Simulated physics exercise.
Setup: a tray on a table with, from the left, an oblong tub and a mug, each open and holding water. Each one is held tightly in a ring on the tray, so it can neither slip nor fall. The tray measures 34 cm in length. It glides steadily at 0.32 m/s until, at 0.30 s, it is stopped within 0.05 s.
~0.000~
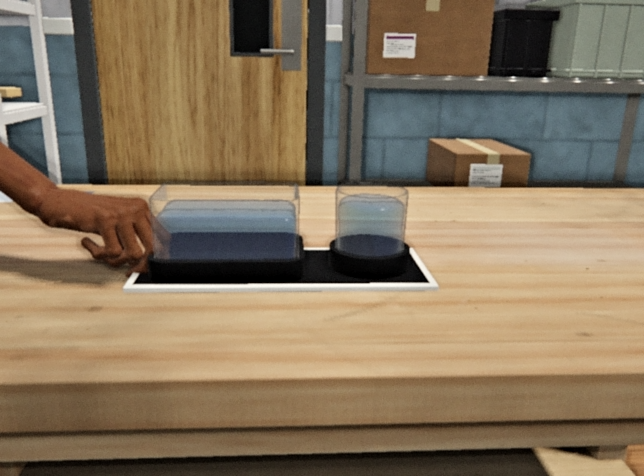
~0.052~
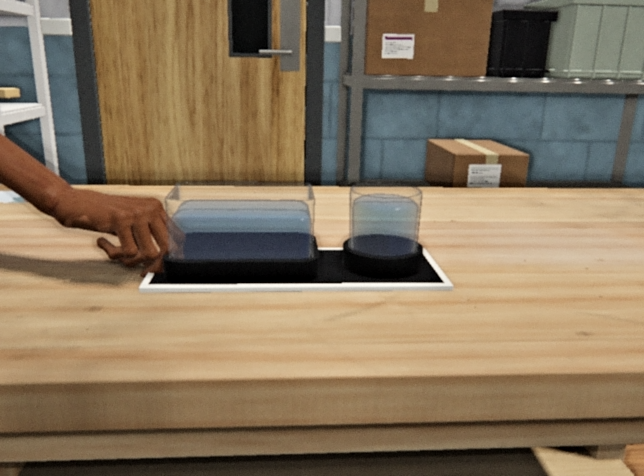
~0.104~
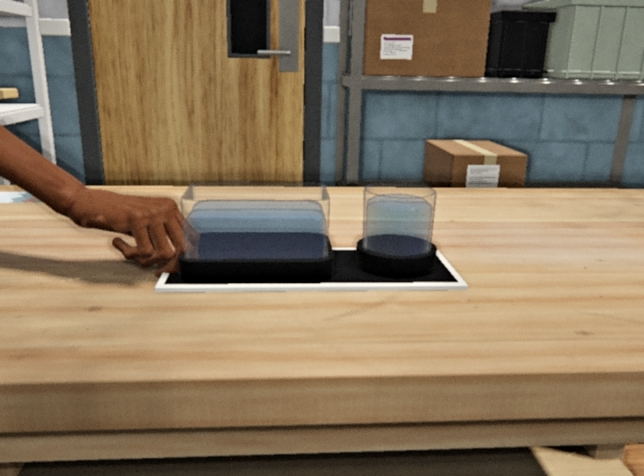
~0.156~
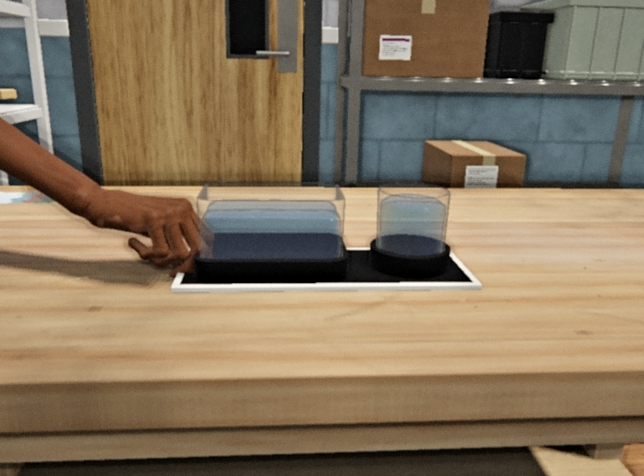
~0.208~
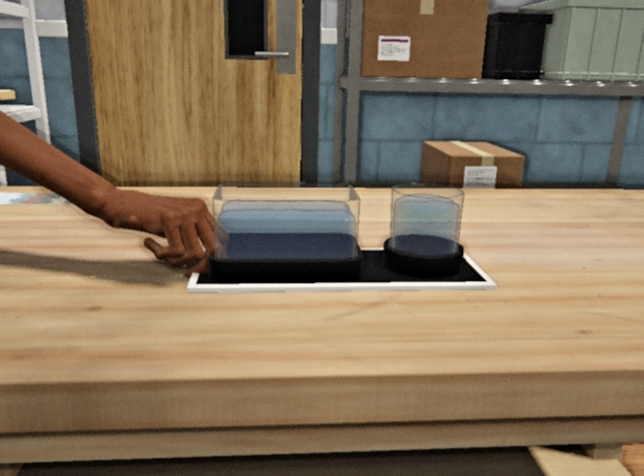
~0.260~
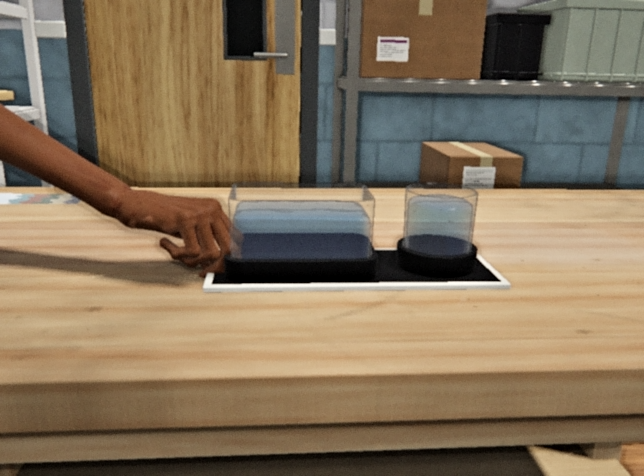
In a workshop or storeroom with blue walls, a wooden door and grey shelving, a pale wooden table is seen from its front side, slightly above its top. A black tray edged in white holds a clear oblong tub on the left and a clear mug on the right, both containing bluish water. A hand reaching from the left slides the tray steadily rightward a short way, while the view shifts very slightly.
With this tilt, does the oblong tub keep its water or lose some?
The oblong tub loses some.
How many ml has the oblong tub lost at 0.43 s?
By that moment, some 6 ml has gone.
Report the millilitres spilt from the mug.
About 2 ml.
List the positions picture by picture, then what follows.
In the first frame, 0.0 cm from the start; oblong tub, level (161, 207) left, (295, 209) right, rim (298, 193); mug, level (339, 200) left, (403, 200) right, rim (406, 192); the water in the oblong tub stands 20 mm below the rim.
In the second frame, 1.7 cm from the start; oblong tub, level (176, 208) left, (309, 209) right.
In the third frame, 3.3 cm from the start; oblong tub, level (190, 208) left, (324, 208) right.
In the fourth frame, 5.0 cm from the start; oblong tub, level (206, 208) left, (337, 209) right.
In the fifth frame, 6.7 cm from the start; oblong tub, level (220, 209) left, (352, 209) right.
In the sixth frame, 8.3 cm from the start; oblong tub, level (234, 209) left, (365, 209) right; mug, level (408, 200) left, (470, 201) right.
Then, 0.34 s in, the tray moves at 0.01 m/s; losses from the left are 0, 0 ml.
Then, 0.43 s in, the tray moves at 0.00 m/s; losses from the left are 6, 2 ml.
Then, 0.51 s in, the tray moves at 0.00 m/s; losses from the left are 10, 2 ml.
Then, 0.60 s in, the tray moves at 0.00 m/s; losses from the left are 10, 2 ml.
Finally, losses from the left are 12, 2 ml.
